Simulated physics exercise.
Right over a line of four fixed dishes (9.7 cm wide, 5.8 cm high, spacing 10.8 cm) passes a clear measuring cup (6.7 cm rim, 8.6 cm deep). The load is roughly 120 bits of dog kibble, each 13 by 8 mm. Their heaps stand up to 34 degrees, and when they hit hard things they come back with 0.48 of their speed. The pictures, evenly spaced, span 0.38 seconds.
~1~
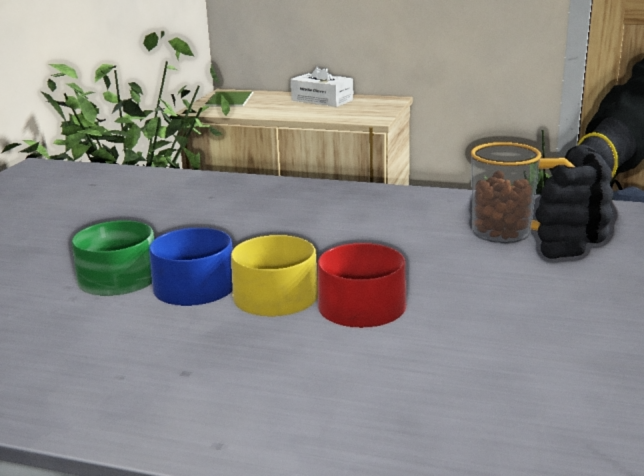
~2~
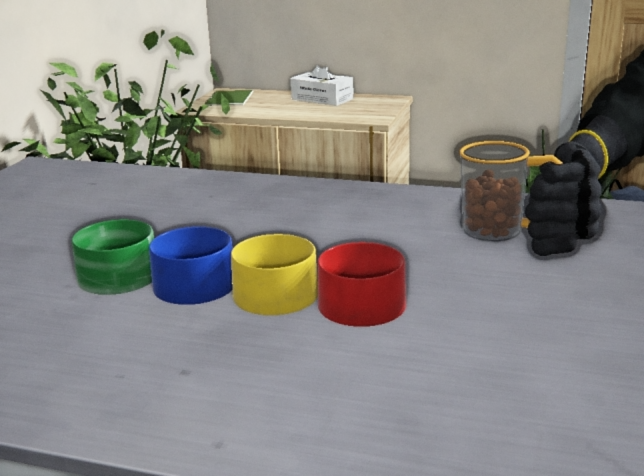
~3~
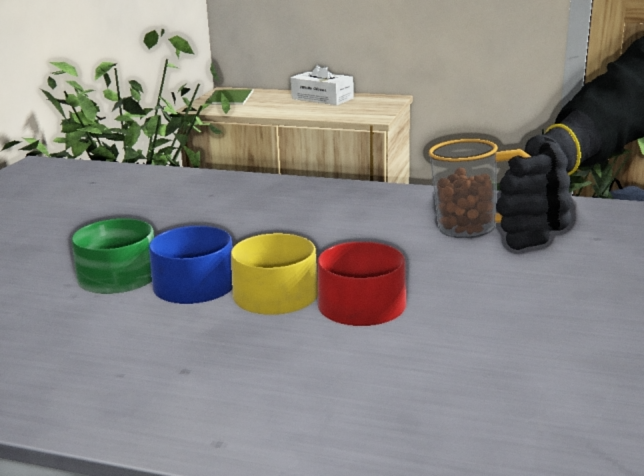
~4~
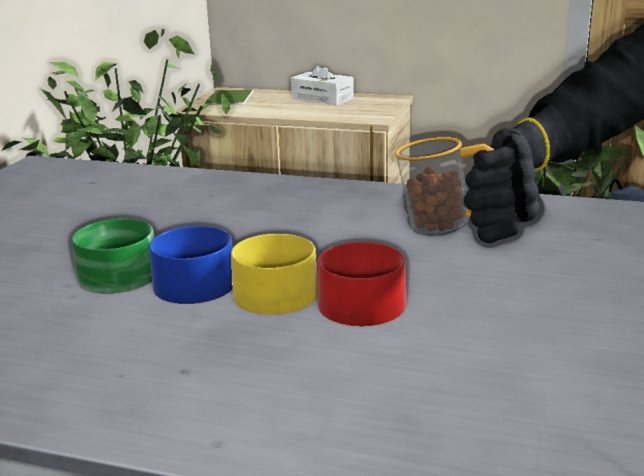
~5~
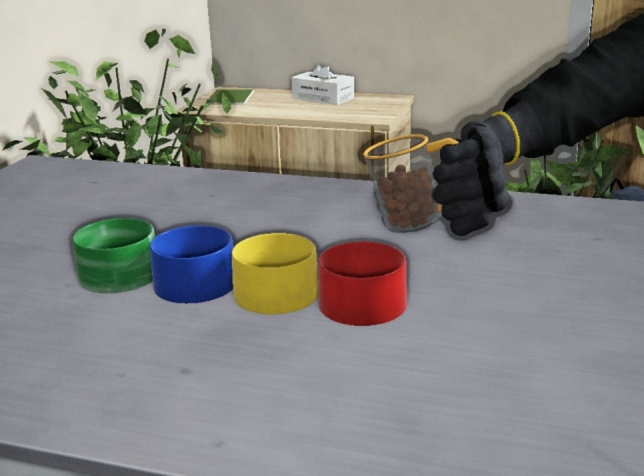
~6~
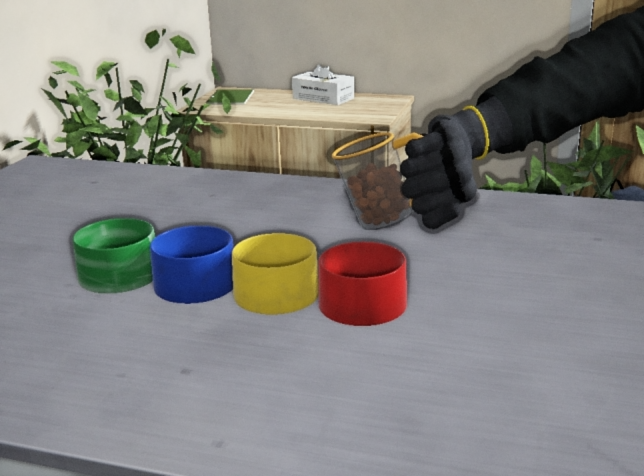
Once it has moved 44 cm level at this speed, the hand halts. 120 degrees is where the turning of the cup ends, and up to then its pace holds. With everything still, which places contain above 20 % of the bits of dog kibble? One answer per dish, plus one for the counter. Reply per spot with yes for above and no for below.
Red dish: No, below. Blue dish: No, below. Green dish: Yes, above. Yellow dish: No, below. Counter: No, below.
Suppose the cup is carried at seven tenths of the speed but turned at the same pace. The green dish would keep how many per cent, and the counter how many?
The shares would then be green 100 and counter 0.
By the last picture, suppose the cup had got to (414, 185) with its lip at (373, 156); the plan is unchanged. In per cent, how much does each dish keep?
Final shares - red 0 %, blue 0 %, green 100 %, yellow 0 %.
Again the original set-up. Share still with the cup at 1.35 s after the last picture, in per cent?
About 100 per cent.
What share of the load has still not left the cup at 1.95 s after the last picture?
Around 25 in a hundred.
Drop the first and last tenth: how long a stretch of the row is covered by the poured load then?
It spans about 5 centimetres along the dishes.
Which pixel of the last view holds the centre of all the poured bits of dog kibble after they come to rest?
Centre at rest: Approx. (110, 262) px.
Then, 0.81 s after the last picture, tilt 66 degrees; cup holds 100 %.
Then, 1.35 s after the last picture, tilt 97 degrees; cup holds 100 %.
Then, 1.95 s after the last picture, tilt 120 degrees; cup holds 25 %, green 75 %.
In the end, red 0 %, blue 0 %, green 100 %, yellow 0 %, counter 0 %.
